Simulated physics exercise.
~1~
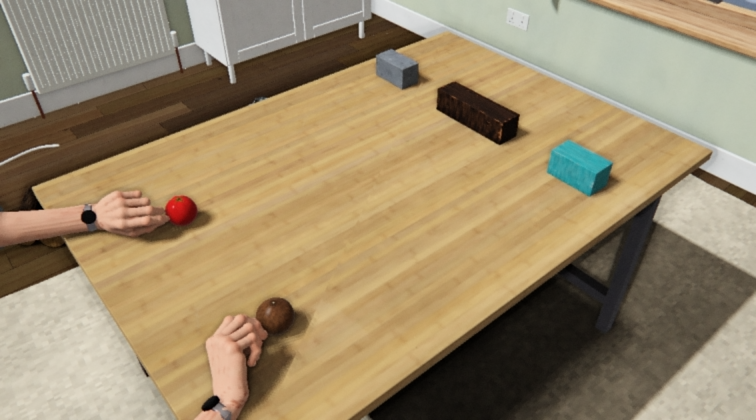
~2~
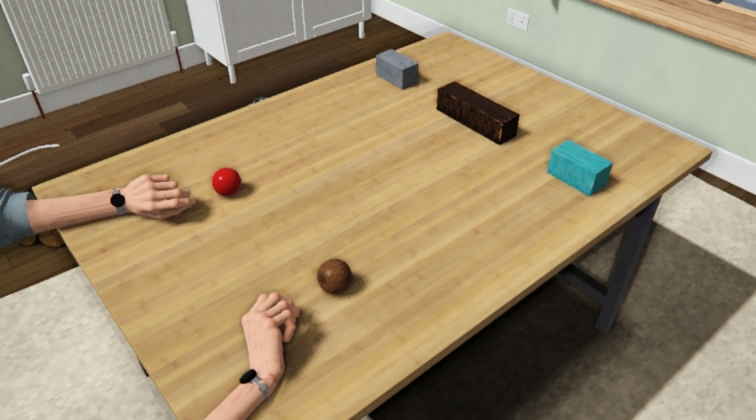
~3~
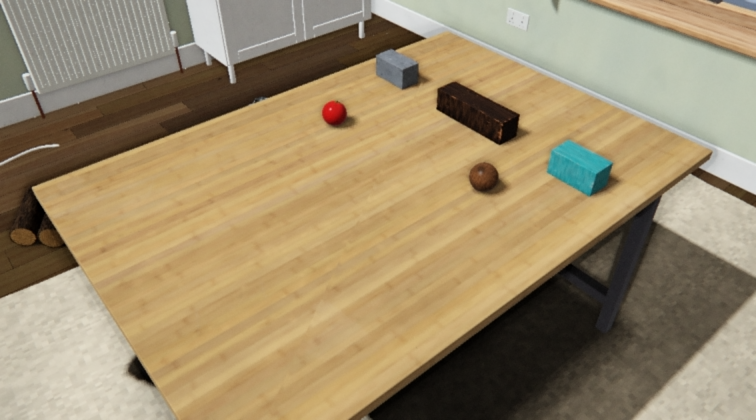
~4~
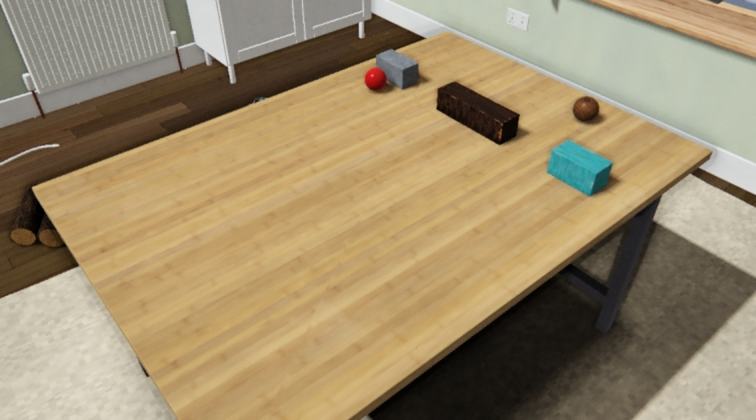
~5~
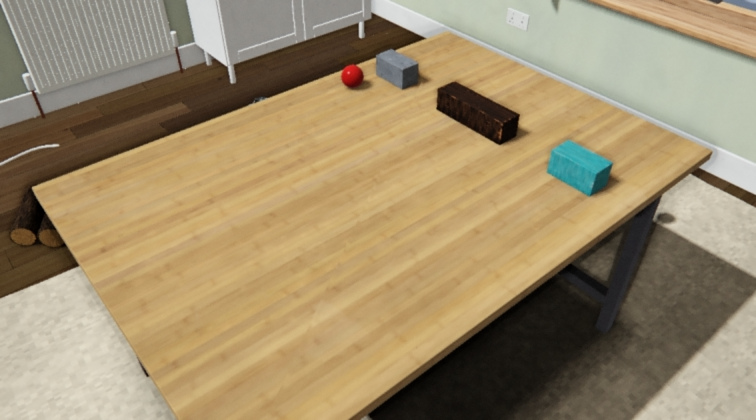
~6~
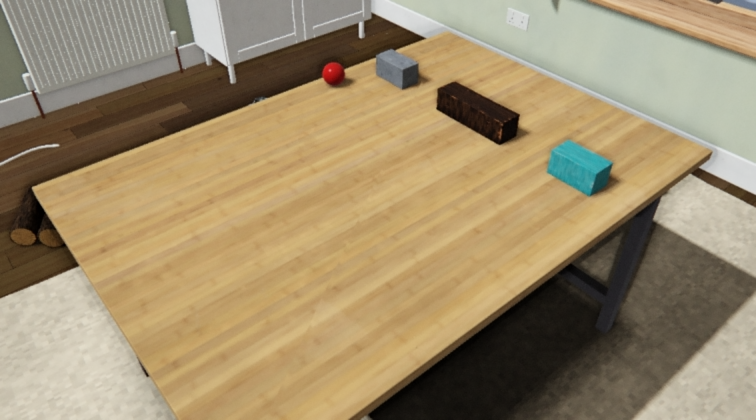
The footage shows two hands releasing a red tomato and a brown onion across a wooden table towards three spaced blocks. The onion rolls through the gap between the black and turquoise blocks and out of view, while the tomato meets the grey brick and rolls back left.
